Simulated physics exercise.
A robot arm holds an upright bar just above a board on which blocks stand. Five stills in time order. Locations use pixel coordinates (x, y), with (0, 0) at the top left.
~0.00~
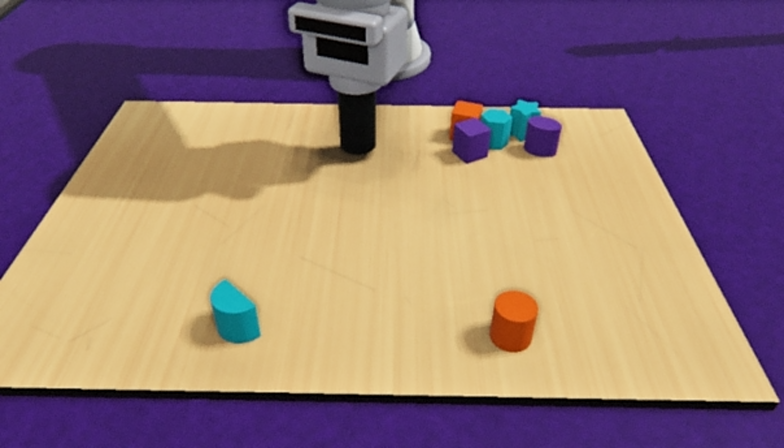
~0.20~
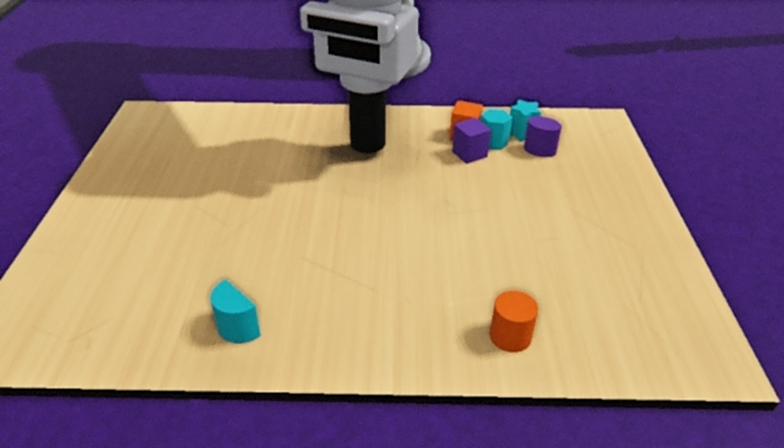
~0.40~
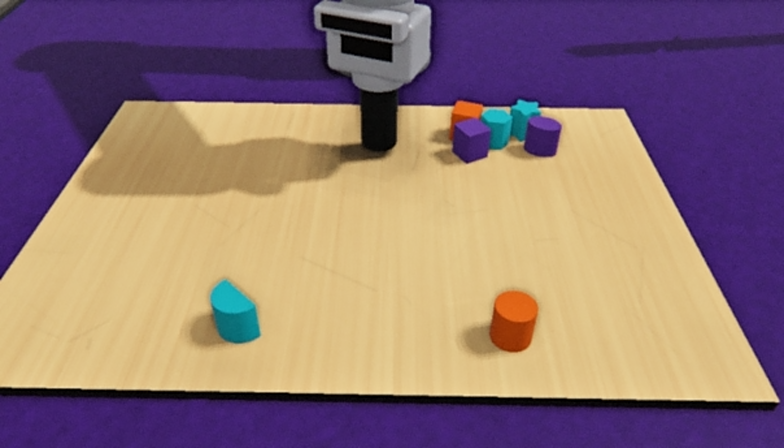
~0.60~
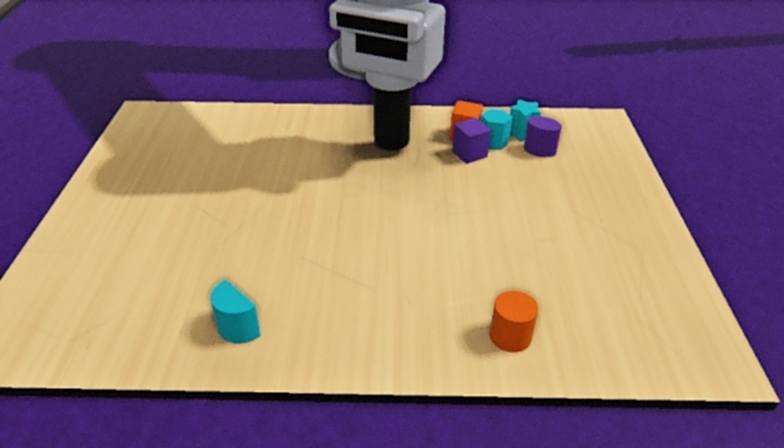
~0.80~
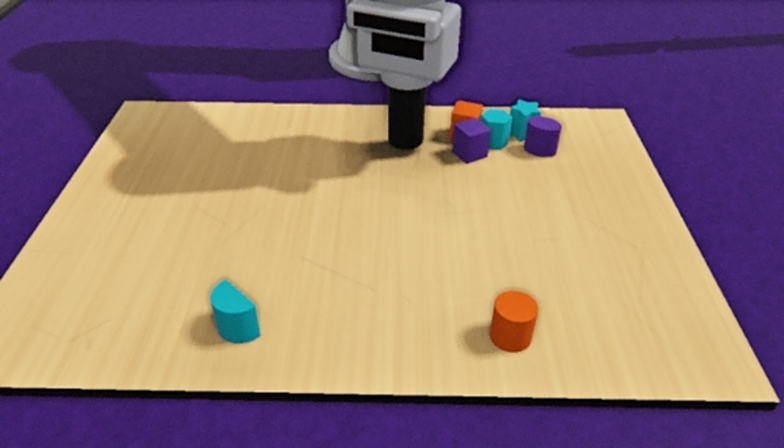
A robot arm slides its black bar slowly right across the board, nearing some clustered blocks.
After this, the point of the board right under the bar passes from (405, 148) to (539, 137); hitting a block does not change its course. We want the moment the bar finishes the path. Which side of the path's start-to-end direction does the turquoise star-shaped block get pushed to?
Side: Left.
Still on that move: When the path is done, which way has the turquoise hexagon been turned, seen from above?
It twists with the clock when seen from above.
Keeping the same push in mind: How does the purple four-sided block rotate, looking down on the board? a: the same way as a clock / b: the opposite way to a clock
Option a.
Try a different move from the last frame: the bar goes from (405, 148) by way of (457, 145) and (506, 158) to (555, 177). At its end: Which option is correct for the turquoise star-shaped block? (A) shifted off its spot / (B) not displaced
My answer is option A.
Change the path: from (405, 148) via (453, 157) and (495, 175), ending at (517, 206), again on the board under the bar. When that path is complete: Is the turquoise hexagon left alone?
My answer is no.
On the path given first. One third of the way, bar at (452, 137); orange four-sided block at (479, 106); purple four-sided block at (486, 128), turned 15° clockwise; turquoise hexagon at (505, 115), turned 10° clockwise.
Two thirds of the way, bar at (497, 133); orange four-sided block at (500, 98), turned 25° anticlockwise; purple four-sided block at (509, 131), turned 90° clockwise; turquoise hexagon at (531, 114), turned 15° clockwise; turquoise star-shaped block at (544, 104), turned 15° anticlockwise.
At the end, bar at (541, 129); orange four-sided block at (500, 98), turned 30° anticlockwise; purple four-sided block at (511, 131), turned 100° clockwise; turquoise hexagon at (576, 112), turned 30° clockwise; turquoise star-shaped block at (563, 99), turned 60° anticlockwise.
